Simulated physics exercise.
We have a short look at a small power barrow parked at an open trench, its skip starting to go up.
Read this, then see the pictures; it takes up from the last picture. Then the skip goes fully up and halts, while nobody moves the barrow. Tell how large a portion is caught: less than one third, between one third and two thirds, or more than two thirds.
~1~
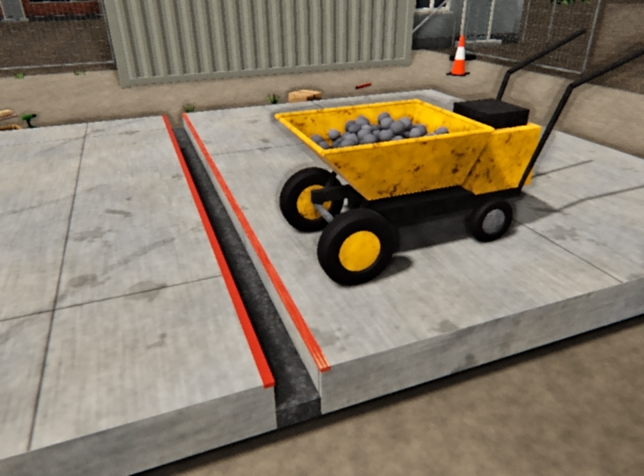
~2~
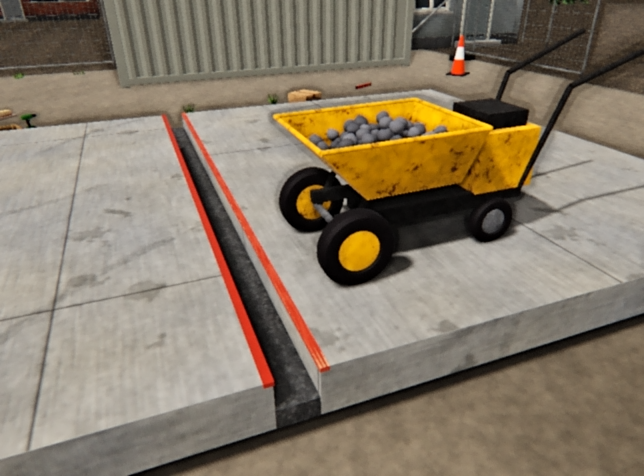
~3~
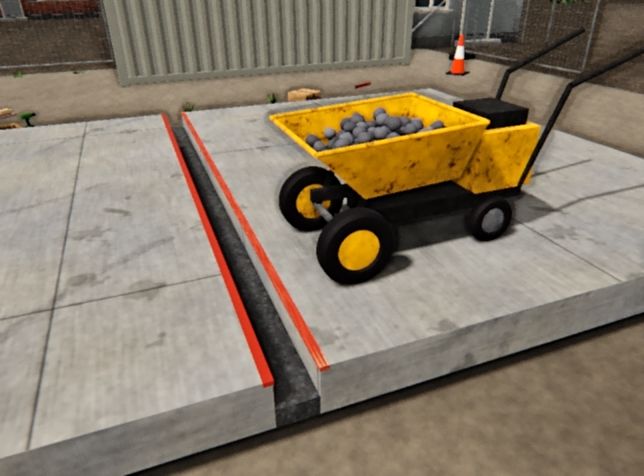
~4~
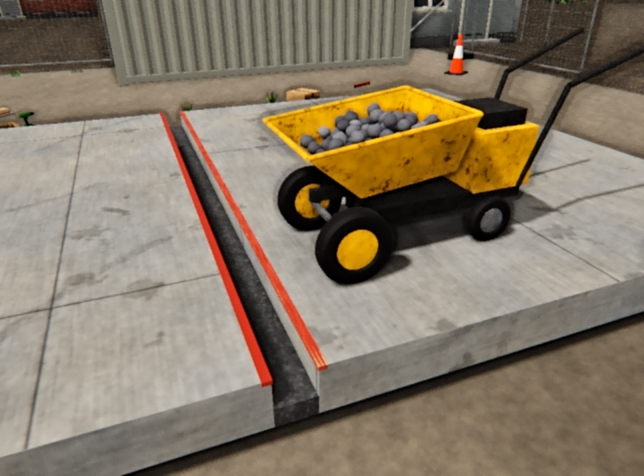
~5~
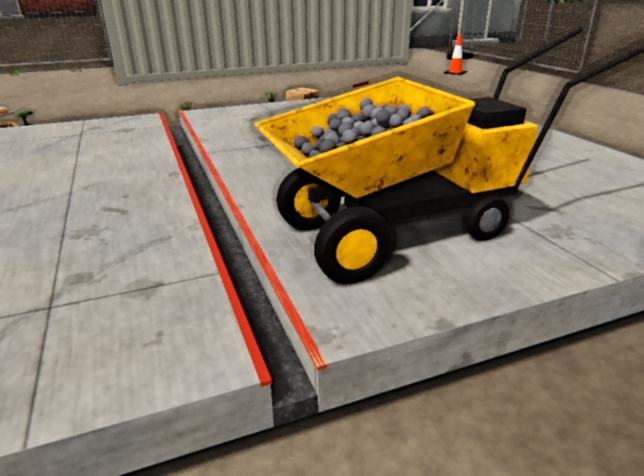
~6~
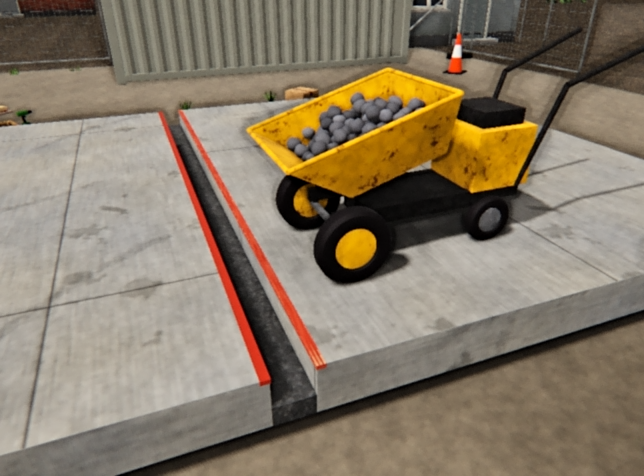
A portion of less than one third is caught.
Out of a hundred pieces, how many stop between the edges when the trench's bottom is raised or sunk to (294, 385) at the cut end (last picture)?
The share would be around 10 in a hundred.
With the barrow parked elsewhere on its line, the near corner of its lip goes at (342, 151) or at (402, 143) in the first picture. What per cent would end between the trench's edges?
About 40 per cent, then about 50 per cent.
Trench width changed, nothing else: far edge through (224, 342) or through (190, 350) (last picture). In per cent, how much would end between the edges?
The first try lands around 50 %, the second around 80 %.
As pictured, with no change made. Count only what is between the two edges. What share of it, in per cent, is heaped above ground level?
Roughly 10 %.
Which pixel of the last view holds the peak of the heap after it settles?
Around (203, 249).
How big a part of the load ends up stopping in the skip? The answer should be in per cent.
10 in a hundred, roughly.
Soon after the last picture, skip tipped steeply; all in the skip.
A little later, skip tipped steeply; most in the skip; a small part beyond it; a stray few falling.
Later still, skip tipped right over; a small part in the skip; a stray few in or heaped over the trench; most beyond it.
By the end, skip tipped right over; a small part in the skip; a small part in or heaped over the trench; most beyond it.
